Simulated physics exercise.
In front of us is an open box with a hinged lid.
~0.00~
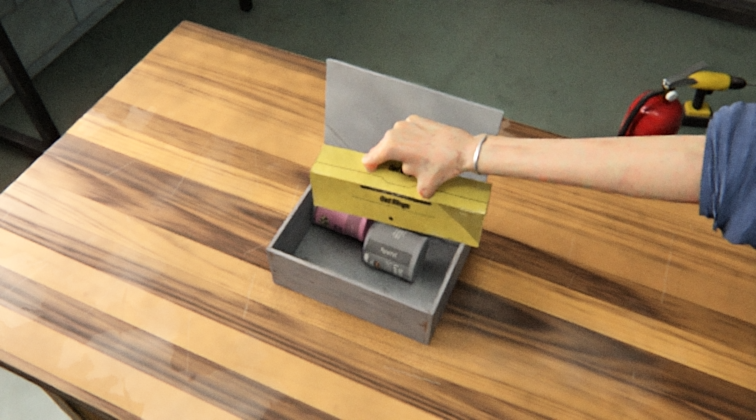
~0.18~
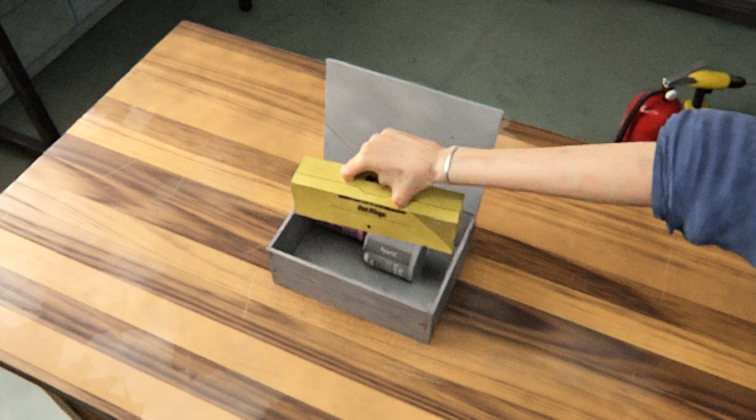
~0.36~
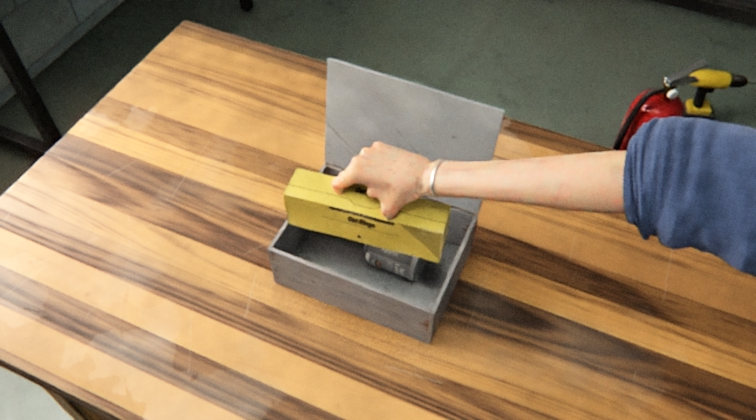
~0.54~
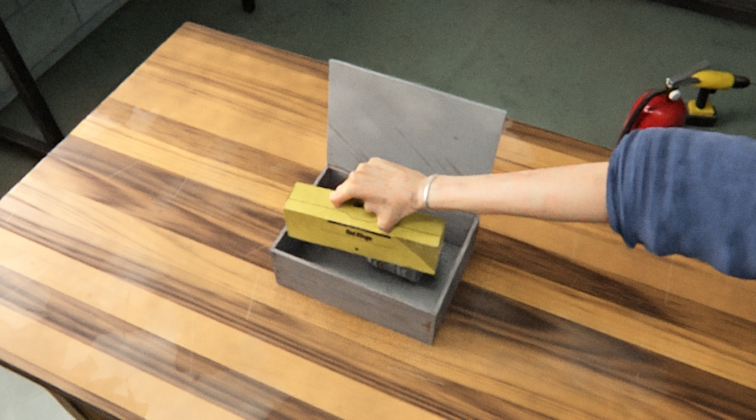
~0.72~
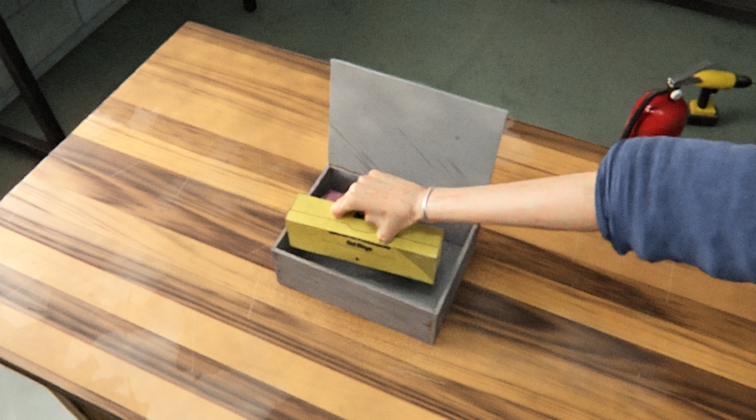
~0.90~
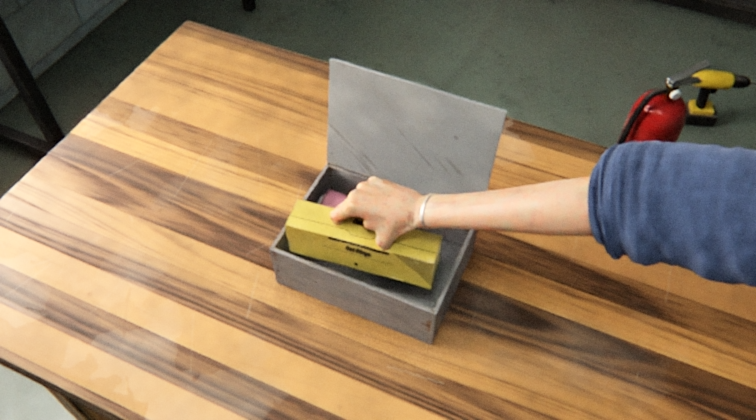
Hand lowering a long yellow carton into an open grey box with a hinged lid on a striped wooden table.
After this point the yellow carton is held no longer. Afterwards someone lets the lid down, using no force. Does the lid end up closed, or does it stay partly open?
On the rim.
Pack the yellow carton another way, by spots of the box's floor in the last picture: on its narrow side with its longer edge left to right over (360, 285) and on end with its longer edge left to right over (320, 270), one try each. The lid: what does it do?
On the first try the lid comes fully down; on the second it remains open.
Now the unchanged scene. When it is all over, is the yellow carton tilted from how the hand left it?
In the end, it keeps its orientation.
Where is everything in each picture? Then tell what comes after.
In the first picture, still above its spot; yellow carton (400, 195).
In the second picture, still above its spot; yellow carton (377, 204).
In the third picture, still above its spot; yellow carton (367, 215).
In the fourth picture, still above its spot; yellow carton (364, 227).
In the fifth picture, still above its spot; yellow carton (365, 238).
In the sixth picture, put in, still held; yellow carton (364, 244).
Around 2.00 s, lid starting down; yellow carton displaced a little near (369, 277); grey tin displaced a little.
Around 2.80 s, lid 39° above the rim; yellow carton displaced a little near (369, 277); grey tin displaced a little.
Finally (4.2 s), lid shut; moved from the start, yellow carton and grey tin; pink tin still in place. Final places as the last picture's camera would see them, yellow carton near (369, 277).
